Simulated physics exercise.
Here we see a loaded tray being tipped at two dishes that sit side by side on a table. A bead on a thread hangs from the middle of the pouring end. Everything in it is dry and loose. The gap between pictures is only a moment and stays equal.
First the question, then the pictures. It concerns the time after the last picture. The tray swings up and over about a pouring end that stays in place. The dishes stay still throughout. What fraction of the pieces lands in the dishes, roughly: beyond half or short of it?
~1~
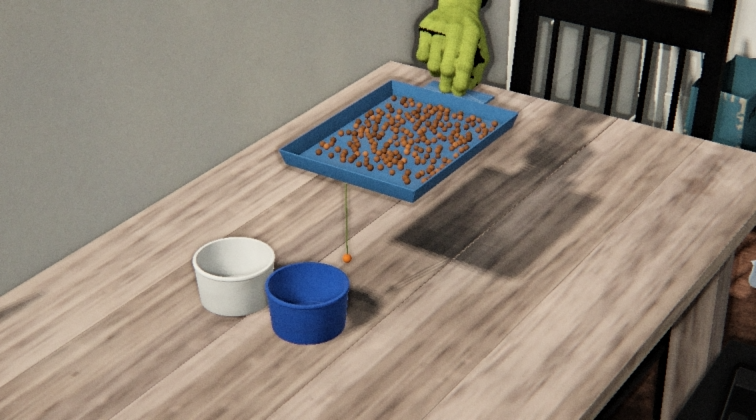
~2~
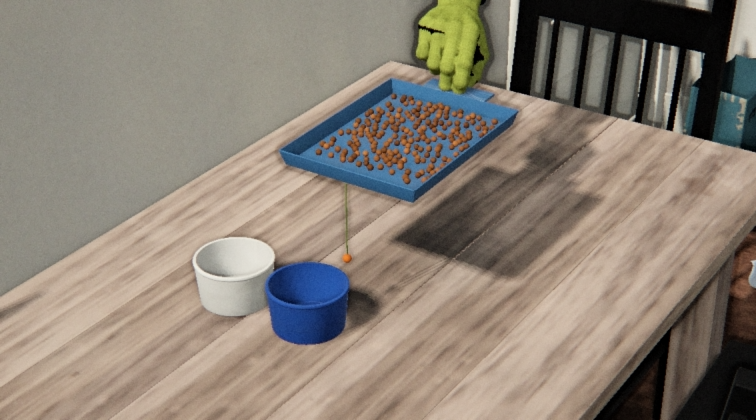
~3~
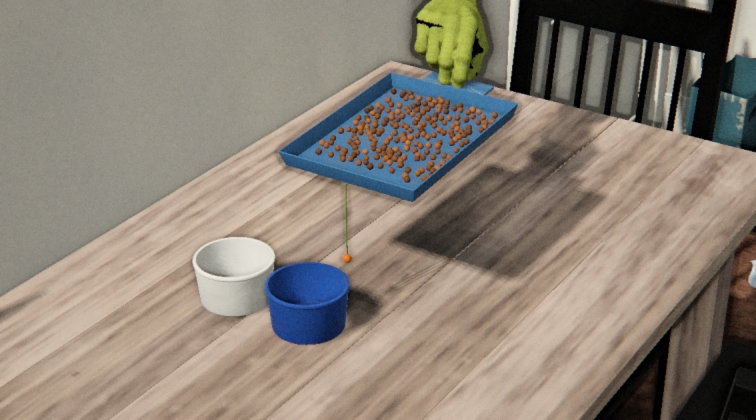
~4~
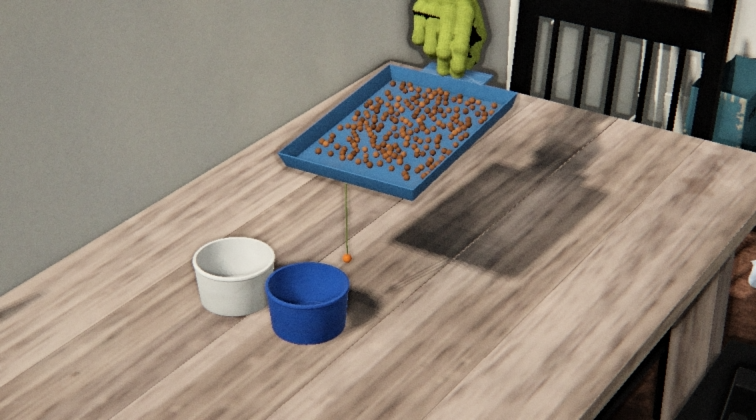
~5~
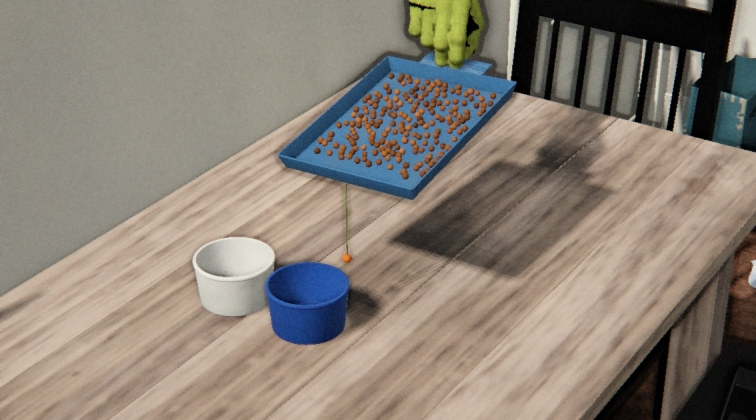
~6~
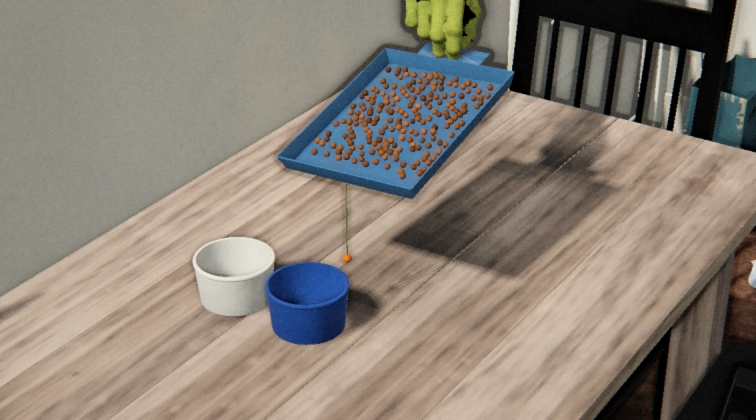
Beyond half.
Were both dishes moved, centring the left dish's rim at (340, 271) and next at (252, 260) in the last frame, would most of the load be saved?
Taking them in turn, it's short of half and then beyond half.
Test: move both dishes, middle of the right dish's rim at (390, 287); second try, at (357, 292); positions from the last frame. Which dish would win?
Well, first the left-hand one, then the left-hand one.
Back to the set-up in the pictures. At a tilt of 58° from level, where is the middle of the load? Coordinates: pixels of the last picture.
(322, 161).
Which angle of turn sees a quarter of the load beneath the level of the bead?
Approx. reading: About 85°.
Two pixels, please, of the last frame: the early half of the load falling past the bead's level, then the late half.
Earlier portion about (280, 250); later portion about (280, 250).
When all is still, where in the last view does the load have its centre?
Resting centre, last frame: Roughly (289, 308).
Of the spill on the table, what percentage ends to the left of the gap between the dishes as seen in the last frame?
Roughly 30 percent.
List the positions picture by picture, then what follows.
Corners of the pouring end at (286, 149) and (413, 188), level; middle of the load at (411, 135), cereal balls; left dish at (210, 291); right dish at (284, 319); bead on its thread at (347, 258), in the first frame.
Corners of the pouring end at (285, 150) and (413, 187), level; middle of the load at (411, 134), in the second frame.
Corners of the pouring end at (285, 150) and (412, 187), tipped barely, lowest at the left corner; middle of the load at (411, 130), in the third frame.
Corners of the pouring end at (284, 152) and (411, 186), tipped a little, lowest at the left corner; middle of the load at (410, 125), in the fourth frame.
Corners of the pouring end at (284, 153) and (410, 186), tipped a little, lowest at the left corner; middle of the load at (409, 120), in the fifth frame.
Corners of the pouring end at (283, 155) and (409, 185), tipped a little, lowest at the left corner; middle of the load at (406, 116); left dish at (210, 291); right dish at (284, 319), in the sixth frame.
Soon after the last picture, tray tipped steeply; nearly all on the tray; a stray few in the right dish; a stray few in the left dish; a stray few in the air.
A little later, tray tipped right over; a small part on the tray; about a quarter in the right dish; about a quarter in the left dish; about a quarter outside both; about a quarter in the air.
Later still, tray tipped past a quarter turn; about a third in the right dish; about a quarter in the left dish; about a third outside both.
At rest, tray tipped past a quarter turn; about a third in the right dish; about a quarter in the left dish; about a third outside both.
